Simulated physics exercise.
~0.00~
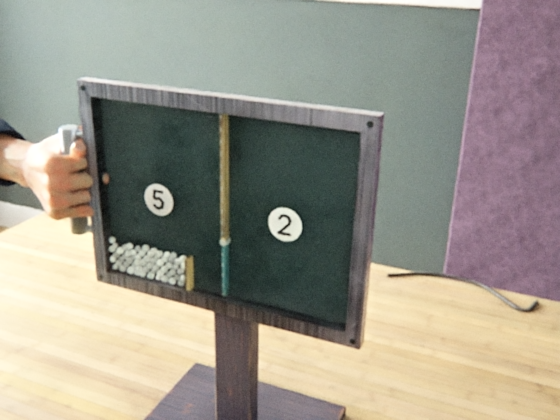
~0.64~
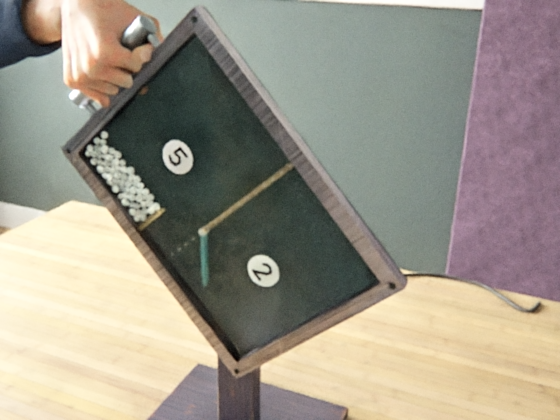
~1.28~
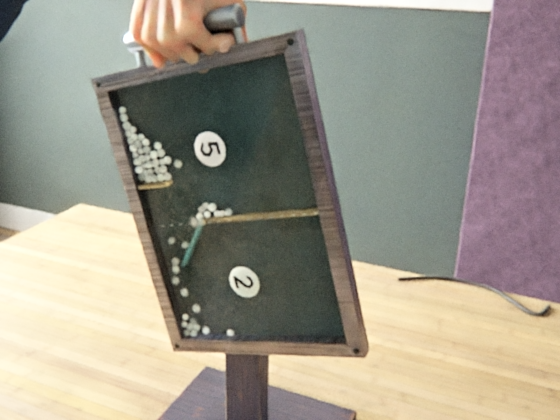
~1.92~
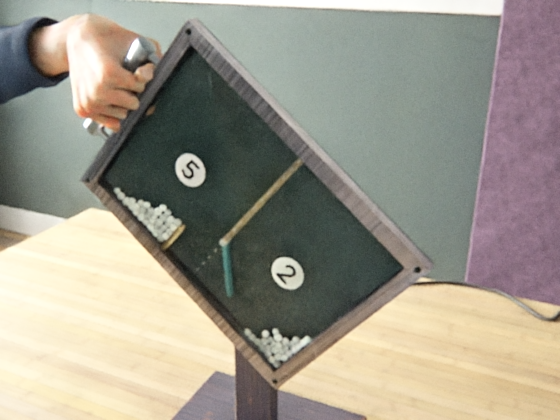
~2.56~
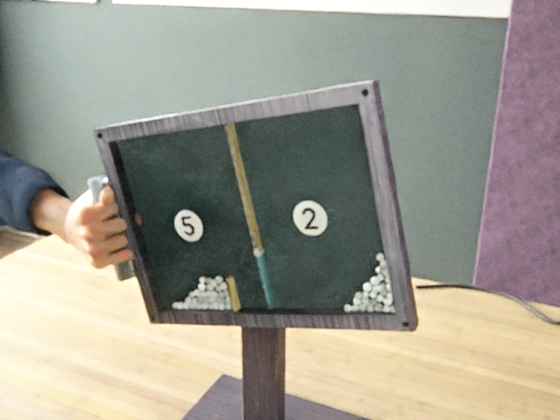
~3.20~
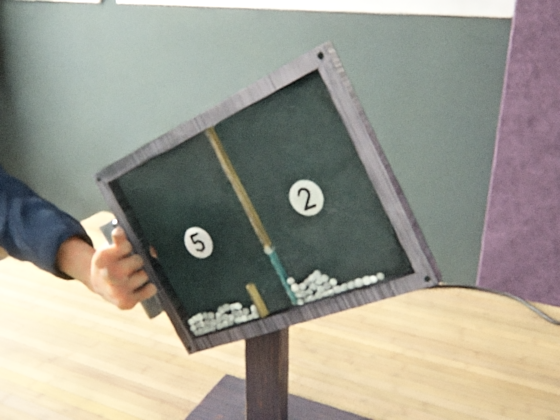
A hand tilts a framed case clockwise, spilling some white pills across, then tilts it back past level.
